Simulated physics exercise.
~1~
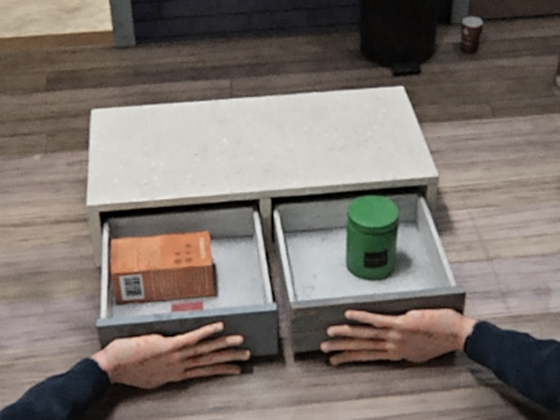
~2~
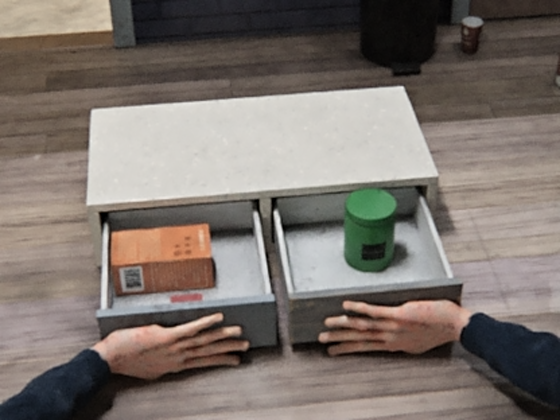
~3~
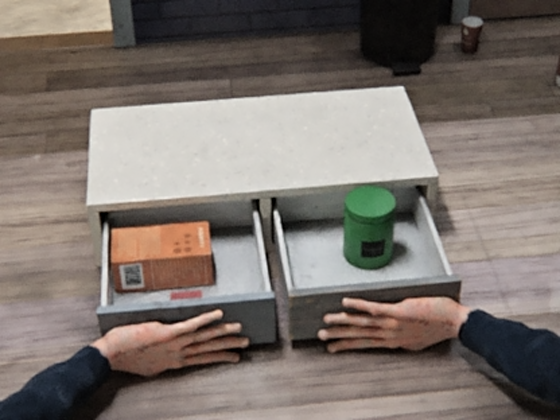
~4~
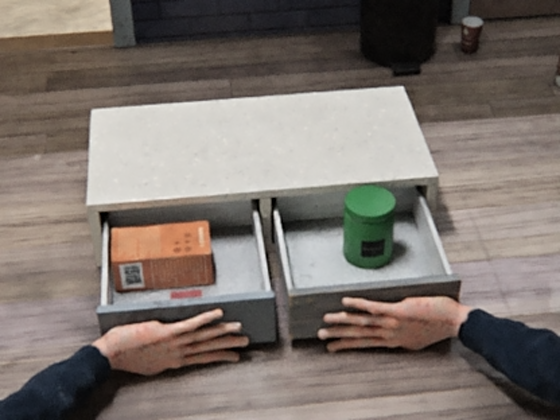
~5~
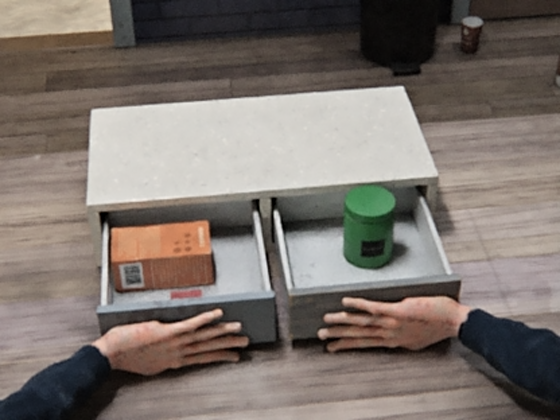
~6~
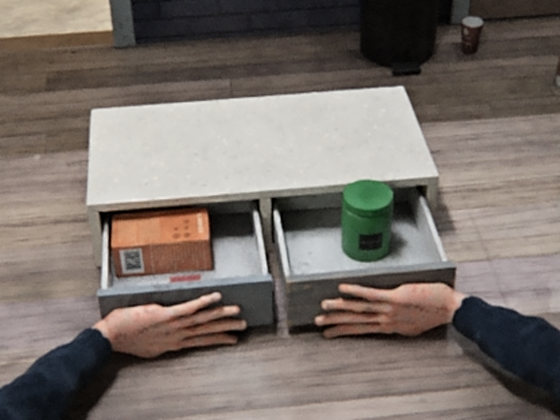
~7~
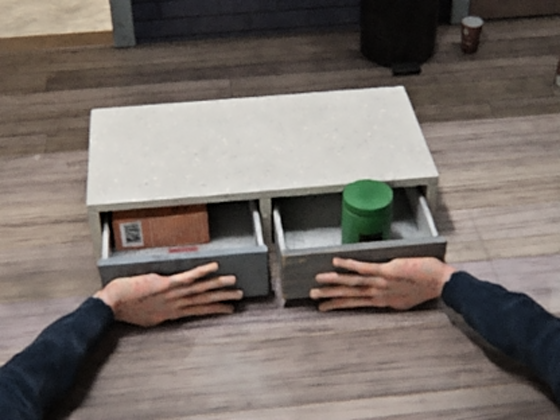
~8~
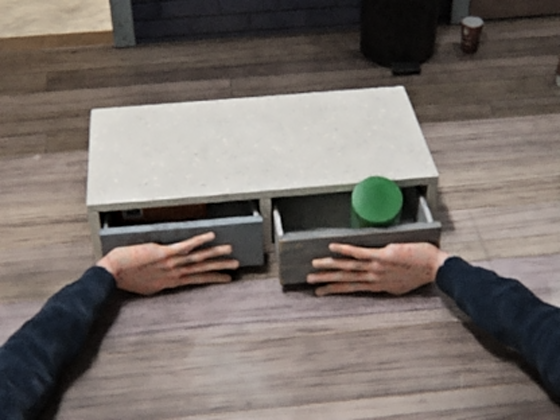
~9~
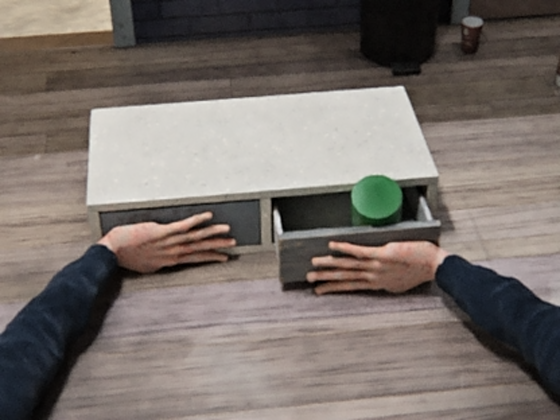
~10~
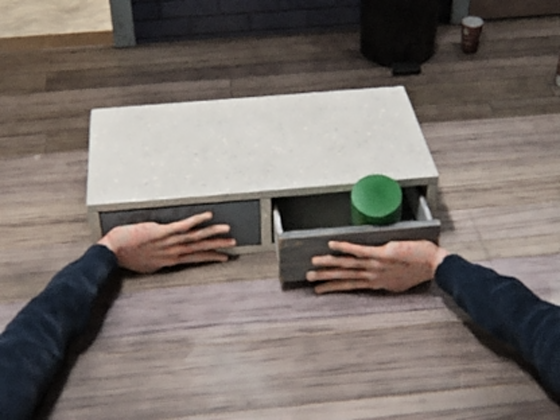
Two hands push both drawers in; the left shuts while the right stays ajar, its green jar leaning.
